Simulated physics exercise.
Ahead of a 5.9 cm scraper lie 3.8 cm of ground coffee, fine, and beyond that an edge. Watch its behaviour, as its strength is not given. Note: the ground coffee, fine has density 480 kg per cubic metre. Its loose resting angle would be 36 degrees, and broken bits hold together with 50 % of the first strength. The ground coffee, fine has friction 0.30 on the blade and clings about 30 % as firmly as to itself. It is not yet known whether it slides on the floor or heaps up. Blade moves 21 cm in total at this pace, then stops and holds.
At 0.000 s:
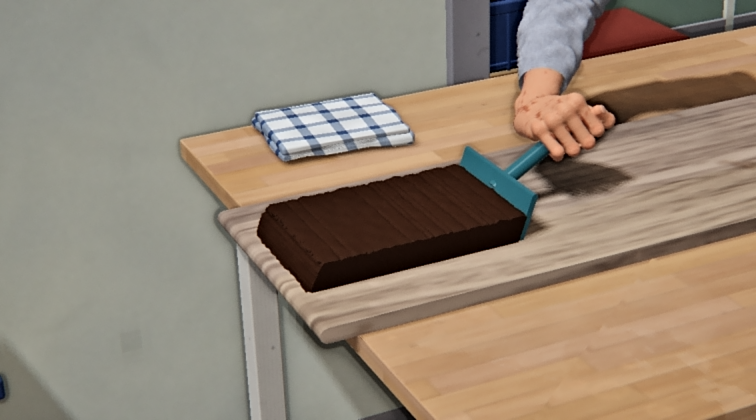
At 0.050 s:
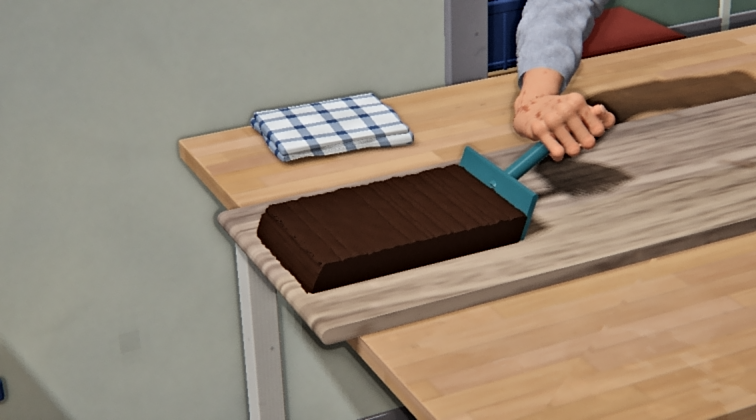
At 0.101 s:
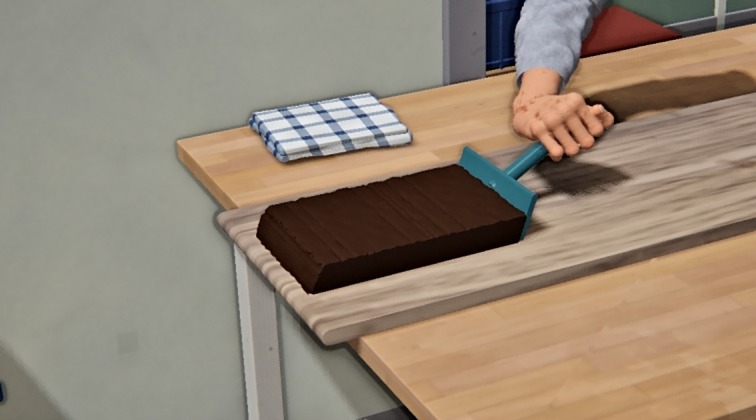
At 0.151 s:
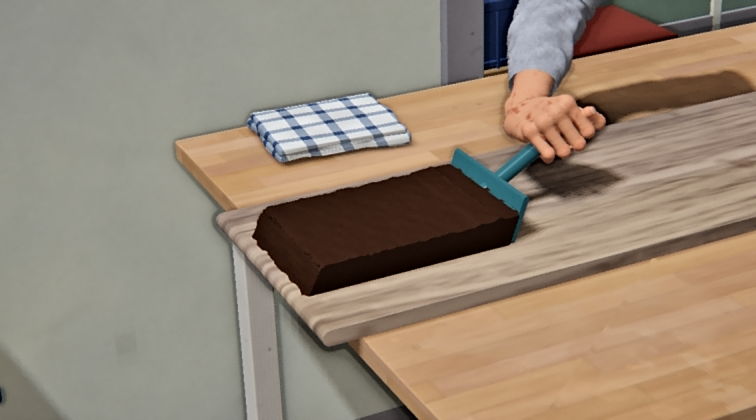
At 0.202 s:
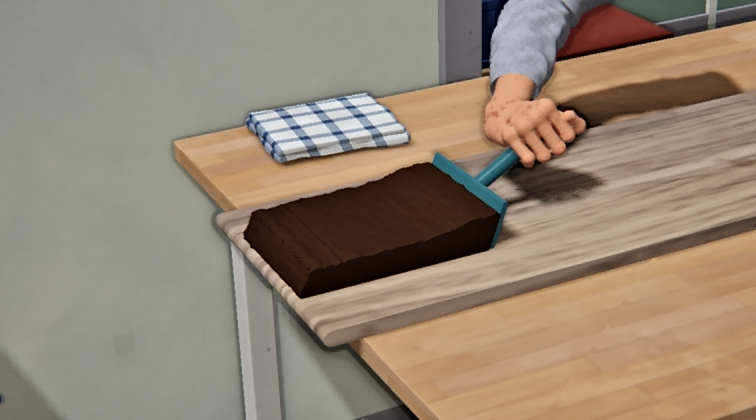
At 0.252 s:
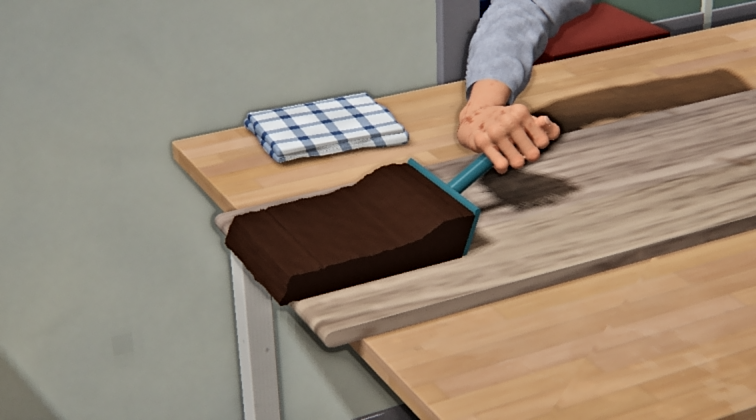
On a wooden table beside a folded checked cloth, a hand held a teal scraper still behind a dark brown block of grounds, then pushed it left until its front reached past the board's edge.
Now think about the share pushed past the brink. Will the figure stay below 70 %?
No, it is above 70 %.
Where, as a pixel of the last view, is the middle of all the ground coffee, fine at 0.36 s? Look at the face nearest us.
Estimated pixel: (322, 283).
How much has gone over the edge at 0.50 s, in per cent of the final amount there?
That figure sits at some 50 percent.
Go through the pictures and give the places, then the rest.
The first picture shows foot of the blade at (519, 242), not yet moved; leading edge of the ground coffee, fine at (312, 292), piled 3.7 cm high.
The second picture shows foot of the blade at (519, 242), not yet moved; leading edge of the ground coffee, fine at (313, 293), piled 3.7 cm high.
The third picture shows foot of the blade at (519, 243), not yet moved; leading edge of the ground coffee, fine at (313, 294), piled 3.7 cm high.
The fourth picture shows foot of the blade at (510, 245), moved 1.4 cm; leading edge of the ground coffee, fine at (311, 295), piled 4.1 cm high.
The fifth picture shows foot of the blade at (489, 251), moved 4.5 cm; leading edge of the ground coffee, fine at (301, 297), piled 5.0 cm high.
The sixth picture shows foot of the blade at (462, 258), moved 8.5 cm; leading edge of the ground coffee, fine at (282, 304), piled 5.8 cm high.
After 0.36 s, 0 % has gone over the edge.
After 0.50 s, 42 % has gone over the edge.
After 0.63 s, 61 % has gone over the edge.
After 0.76 s, 72 % has gone over the edge.
After 1.36 s, at the end, 81 % has gone over the edge.
